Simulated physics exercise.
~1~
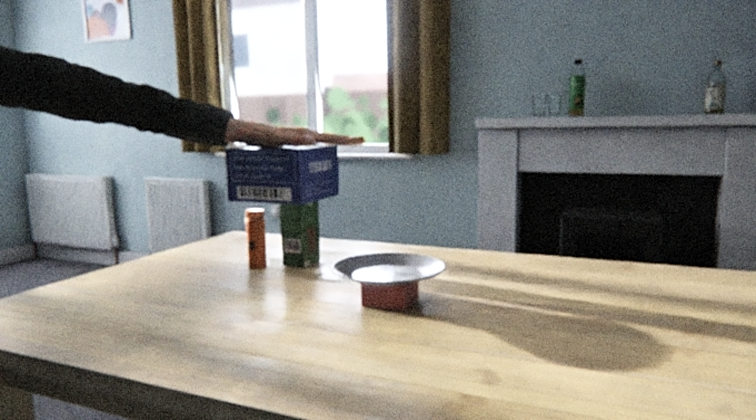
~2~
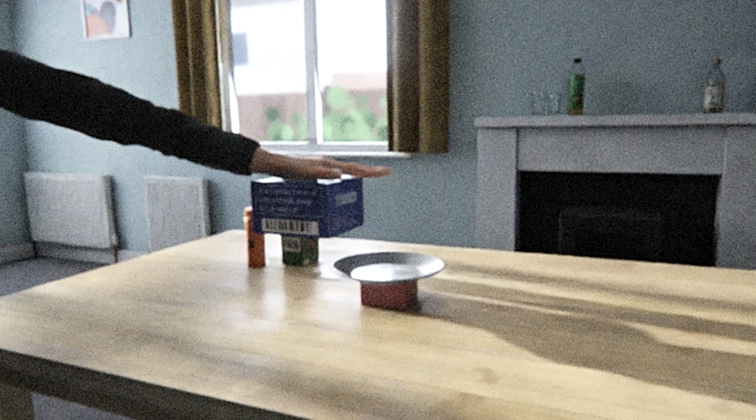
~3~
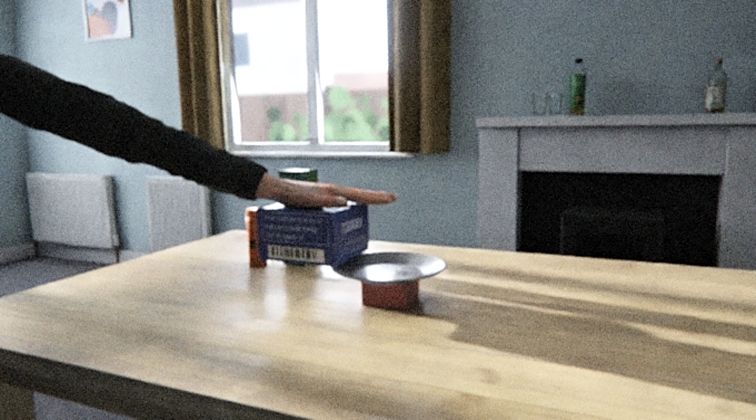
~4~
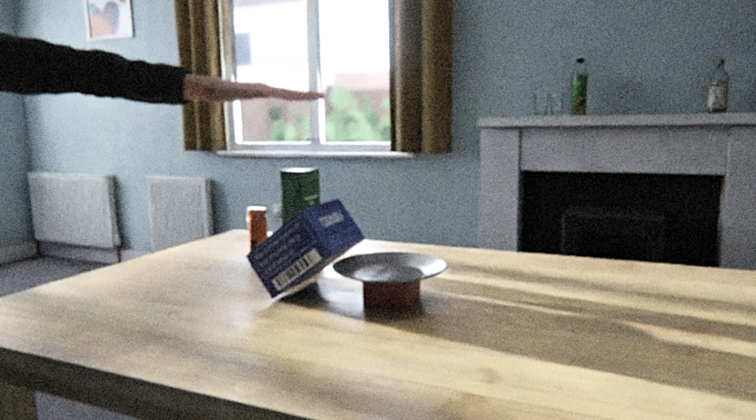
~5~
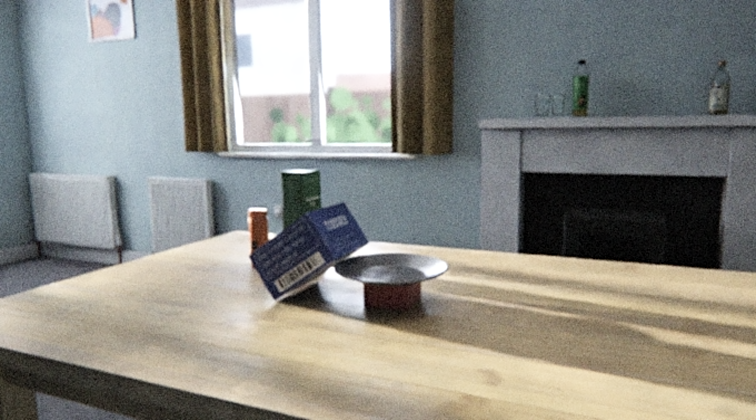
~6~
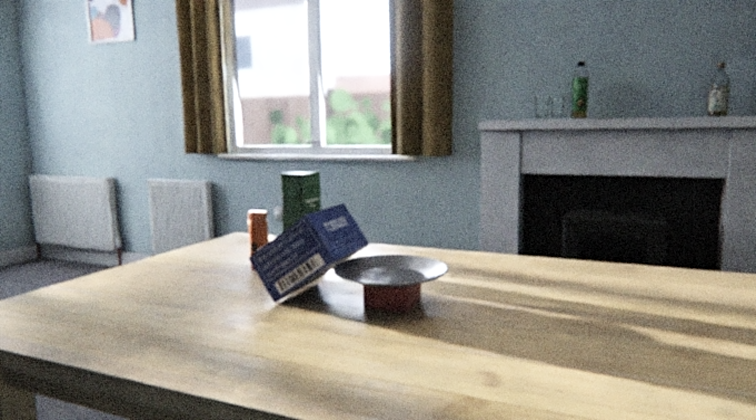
A blue box lowered by a hand tips over and rests tilted against a grey plate.
